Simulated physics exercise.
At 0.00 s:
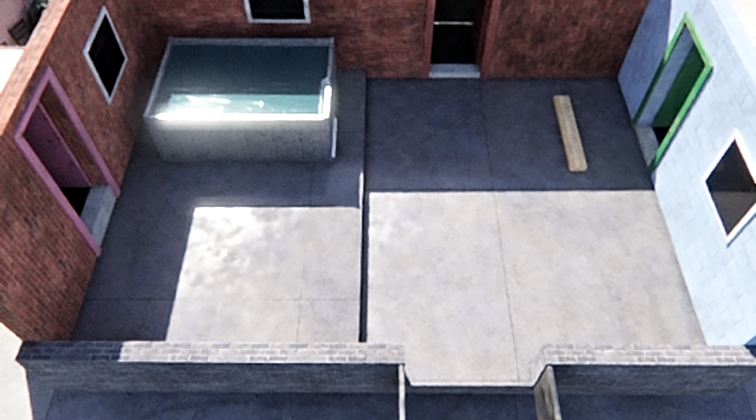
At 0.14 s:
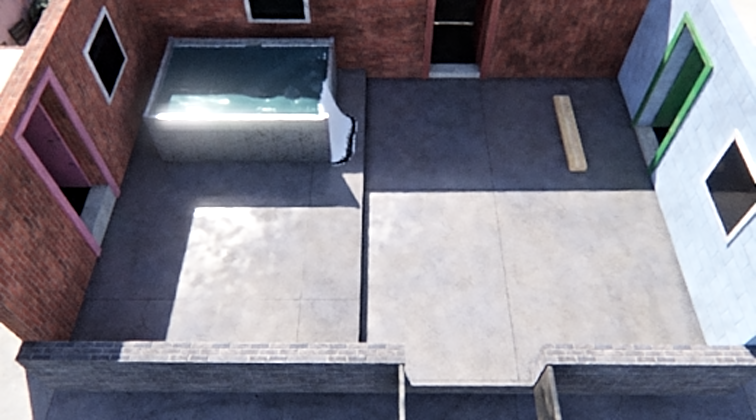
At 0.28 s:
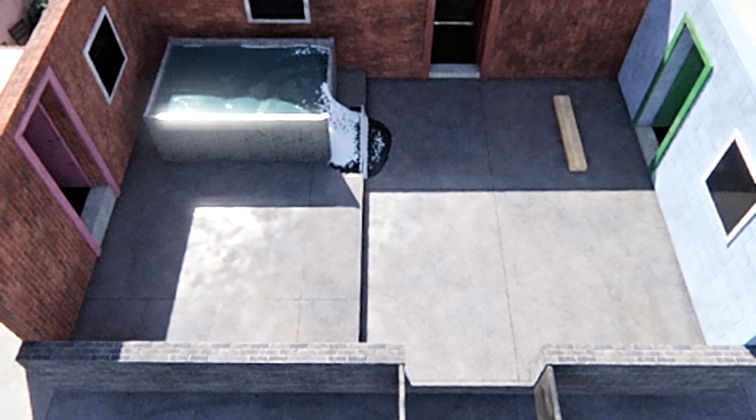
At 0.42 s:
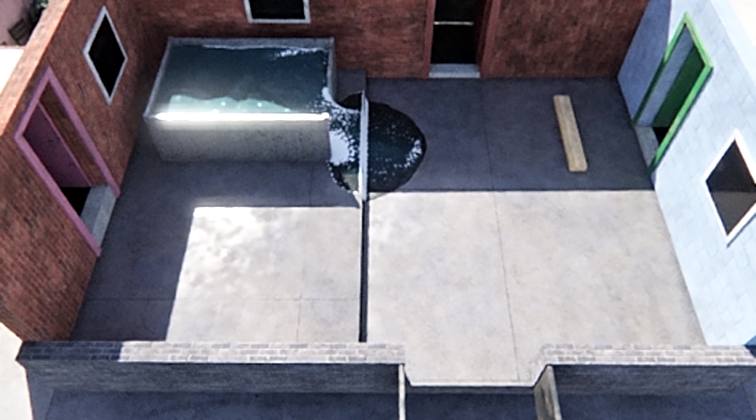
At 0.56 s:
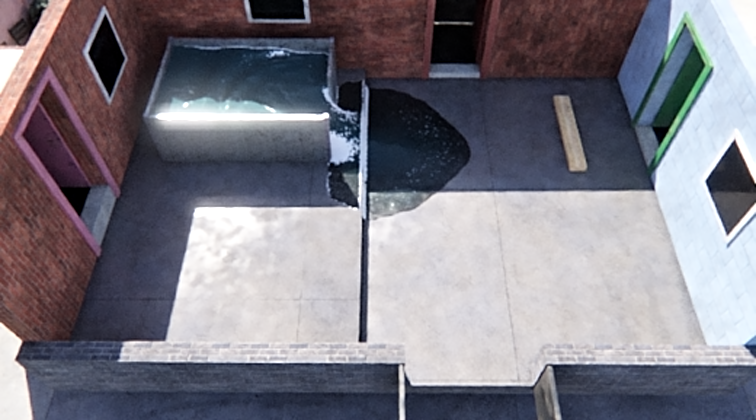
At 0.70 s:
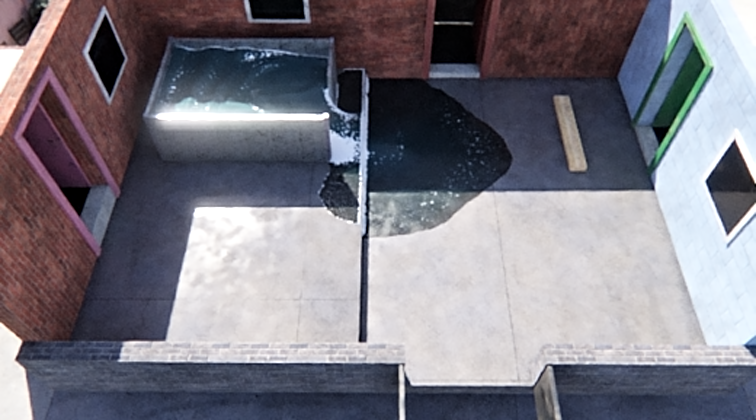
At first, a raised tank of still water stands in the back left corner of a walled yard. Its right end opens and water pours out, crossing the low dividing line onto the paving. The dark puddle then spreads rightward and forward past the shadow's edge, while a plank lies unmoved.
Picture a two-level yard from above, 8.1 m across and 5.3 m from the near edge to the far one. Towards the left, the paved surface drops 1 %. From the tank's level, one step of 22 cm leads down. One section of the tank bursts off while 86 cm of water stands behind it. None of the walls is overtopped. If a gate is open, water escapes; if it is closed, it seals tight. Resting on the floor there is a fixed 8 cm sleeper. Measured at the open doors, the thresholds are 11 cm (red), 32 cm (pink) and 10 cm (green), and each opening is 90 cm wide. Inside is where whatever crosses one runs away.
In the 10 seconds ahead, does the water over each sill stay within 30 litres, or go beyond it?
Red door: Within, pink door: Within, green door: Beyond.
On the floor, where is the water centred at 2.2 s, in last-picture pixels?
Centre: Approx. (354, 134) px.
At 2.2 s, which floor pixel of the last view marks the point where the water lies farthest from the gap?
(688, 327).
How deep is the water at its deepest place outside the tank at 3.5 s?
I'd put it at close to 31 cm.
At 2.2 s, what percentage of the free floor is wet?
Roughly 60 % of the floor is wet.
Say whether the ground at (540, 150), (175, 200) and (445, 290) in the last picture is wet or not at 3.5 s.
Going through the three points: Awash, then not yet touched, then awash.
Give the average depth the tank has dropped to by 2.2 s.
The mean depth is around 51 cm.
After 1.4 s water covers 40 % of the floor and is deepest (44 cm) near (339, 142); red door 9 cm at the sill, 0 L in, pink door not reached, green door not reached.
After 2.2 s water covers 60 % of the floor and is deepest (42 cm) near (609, 82); red door 11 cm at the sill, 0 L in, pink door not reached, green door 24 cm at the sill, 10 L in.
After 3.5 s water covers 60 % of the floor and is deepest (31 cm) near (562, 96); red door 9 cm at the sill, 2 L in, pink door not reached, green door 22 cm at the sill, 89 L in.
After 6.0 s water covers 60 % of the floor and is deepest (22 cm) near (370, 366); red door 10 cm at the sill, 3 L in, pink door not reached, green door 13 cm at the sill, 128 L in.
After 10.0 s water covers 60 % of the floor and is deepest (18 cm) near (507, 82); red door 11 cm at the sill, 3 L in, pink door not reached, green door 8 cm at the sill, 135 L in.
